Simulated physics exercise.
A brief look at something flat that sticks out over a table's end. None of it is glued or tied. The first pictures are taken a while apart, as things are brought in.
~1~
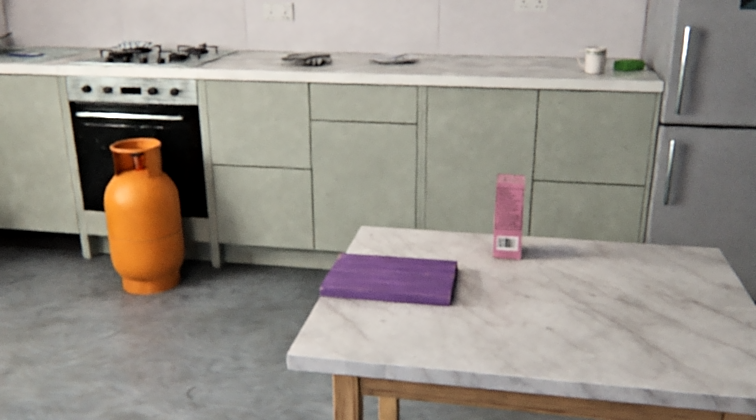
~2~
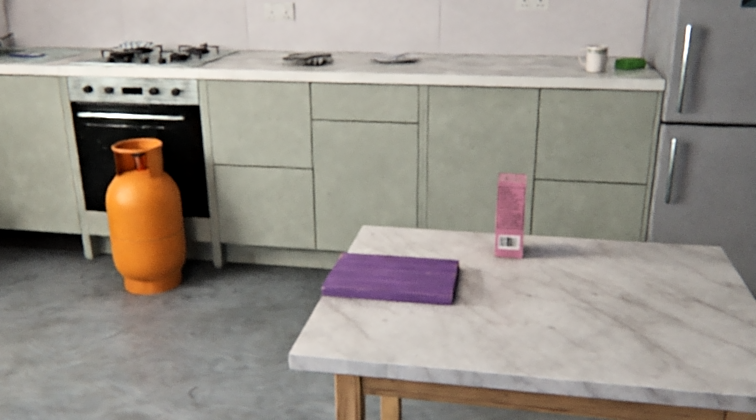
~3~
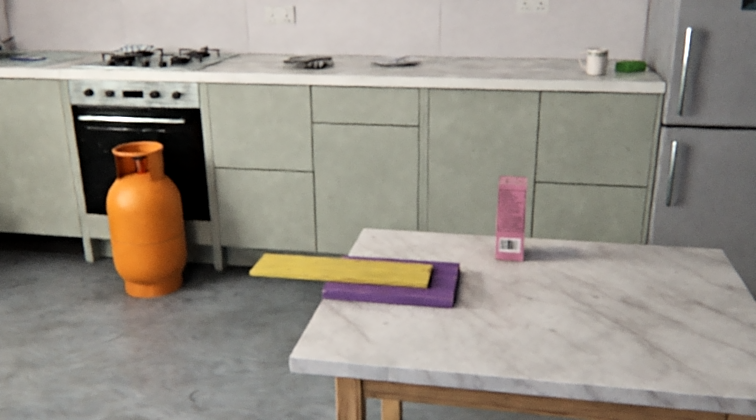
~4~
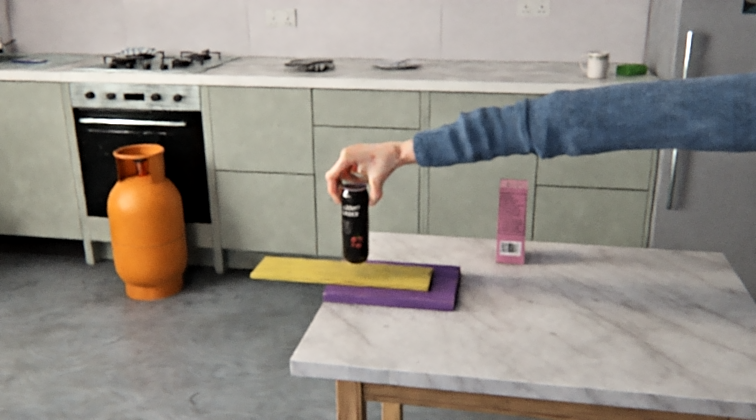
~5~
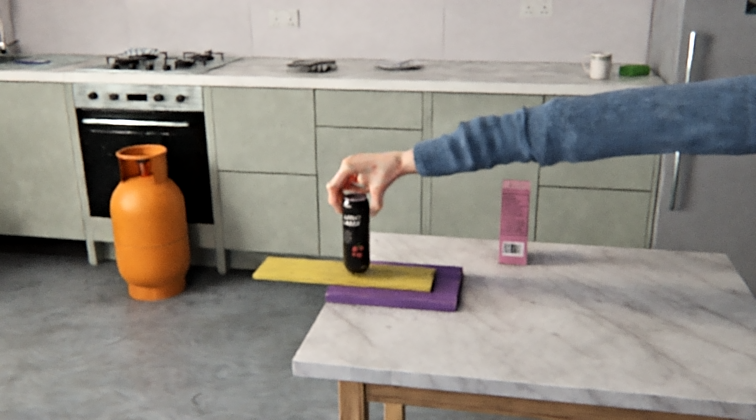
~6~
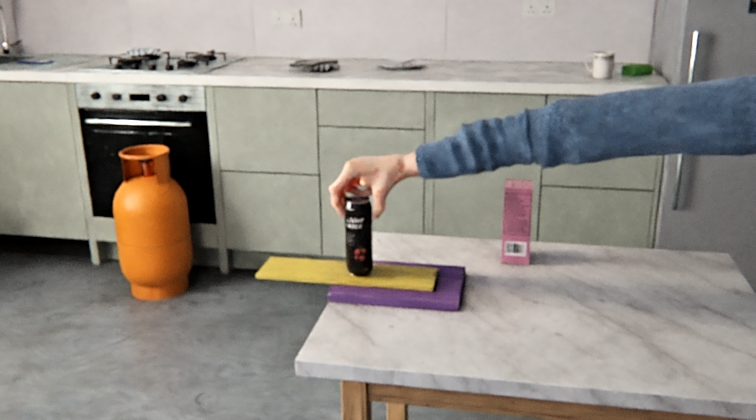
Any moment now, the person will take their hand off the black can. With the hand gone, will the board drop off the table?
No.
Then, 0.60 s after the last picture, nothing has stirred.
Then, 1.30 s after the last picture, things are still on the move.
Then, 2.10 s after the last picture, as before.
By the end, all 4 in place. The board keeps its balance.
